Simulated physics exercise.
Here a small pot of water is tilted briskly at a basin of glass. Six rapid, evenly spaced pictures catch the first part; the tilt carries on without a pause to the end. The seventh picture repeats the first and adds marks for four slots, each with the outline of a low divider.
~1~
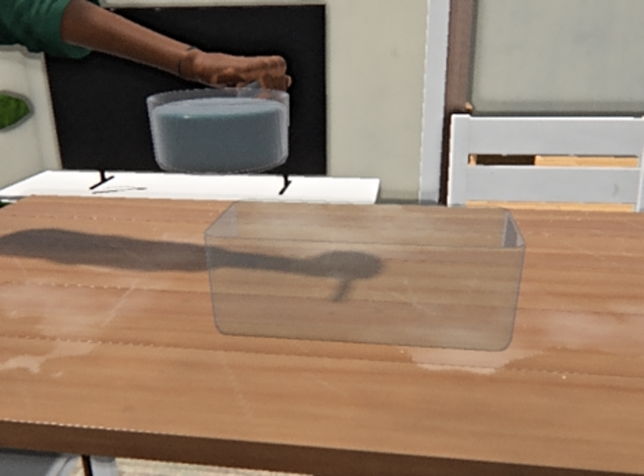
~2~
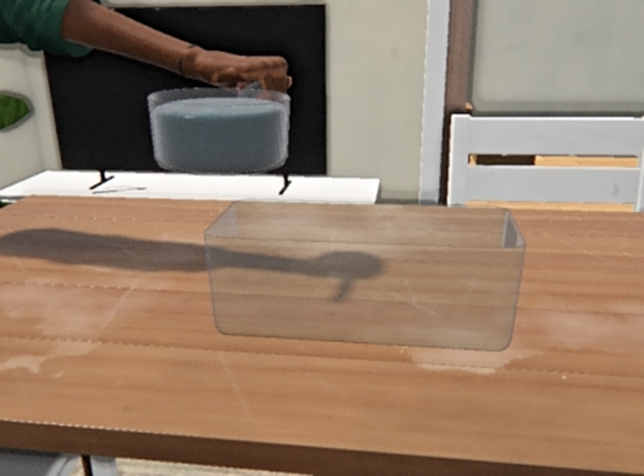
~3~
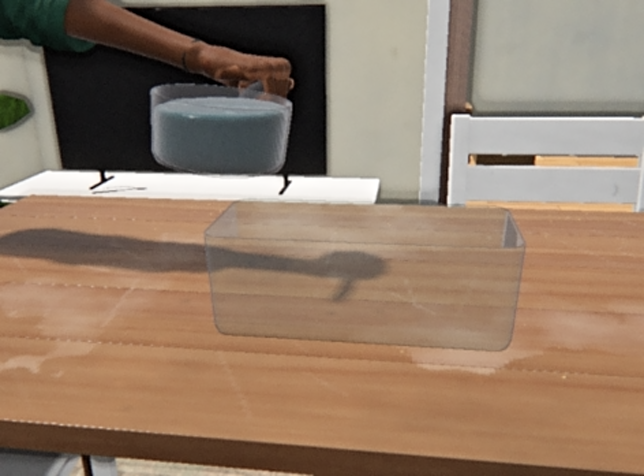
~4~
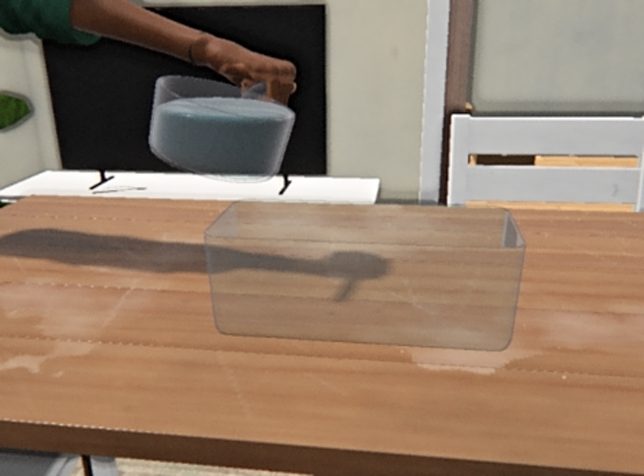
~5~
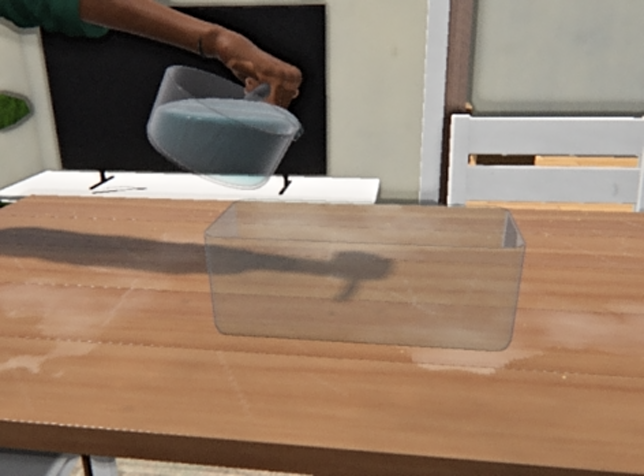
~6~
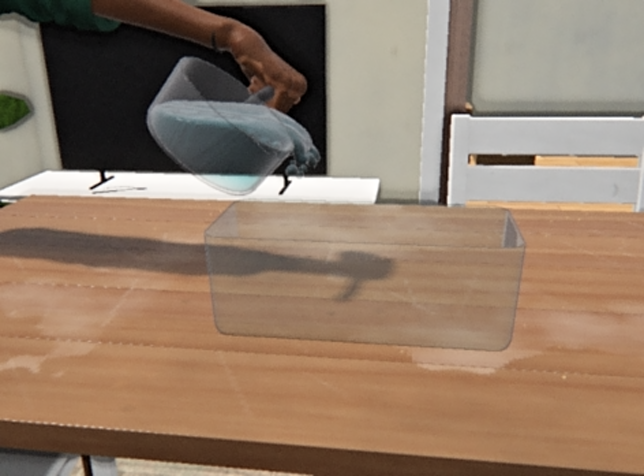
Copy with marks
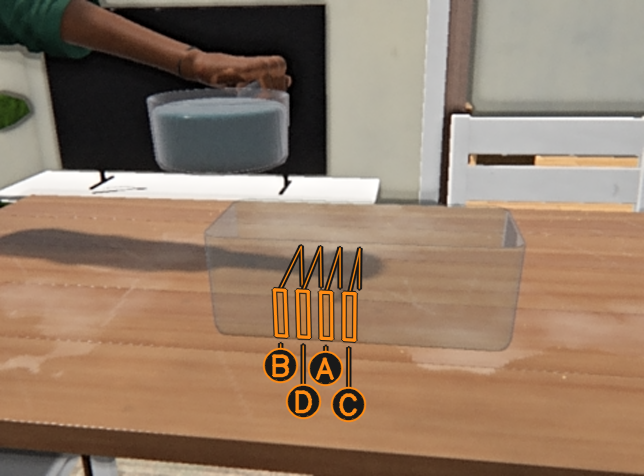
At the start, a hand holds a small clear pot of bluish water upright, above and behind an empty glass basin on a wooden table. The hand then tilts the pot to the right, gently at first and then more steeply, until water slides over its lip.
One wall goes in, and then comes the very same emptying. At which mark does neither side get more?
The best slot is A.
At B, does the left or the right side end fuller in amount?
The right side.
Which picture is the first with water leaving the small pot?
Picture 5.
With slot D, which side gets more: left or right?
More ends on the right.
On the marked copy, A at (325, 346); B at (280, 343); C at (348, 348); D at (303, 345).
If A is chosen, about 52 % ends left of the wall and 47 % right of it.
If B is chosen, about 8 % ends left of the wall and 92 % right of it.
If C is chosen, about 77 % ends left of the wall and 17 % right of it; 7 % is lost outside.
If D is chosen, about 27 % ends left of the wall and 73 % right of it.
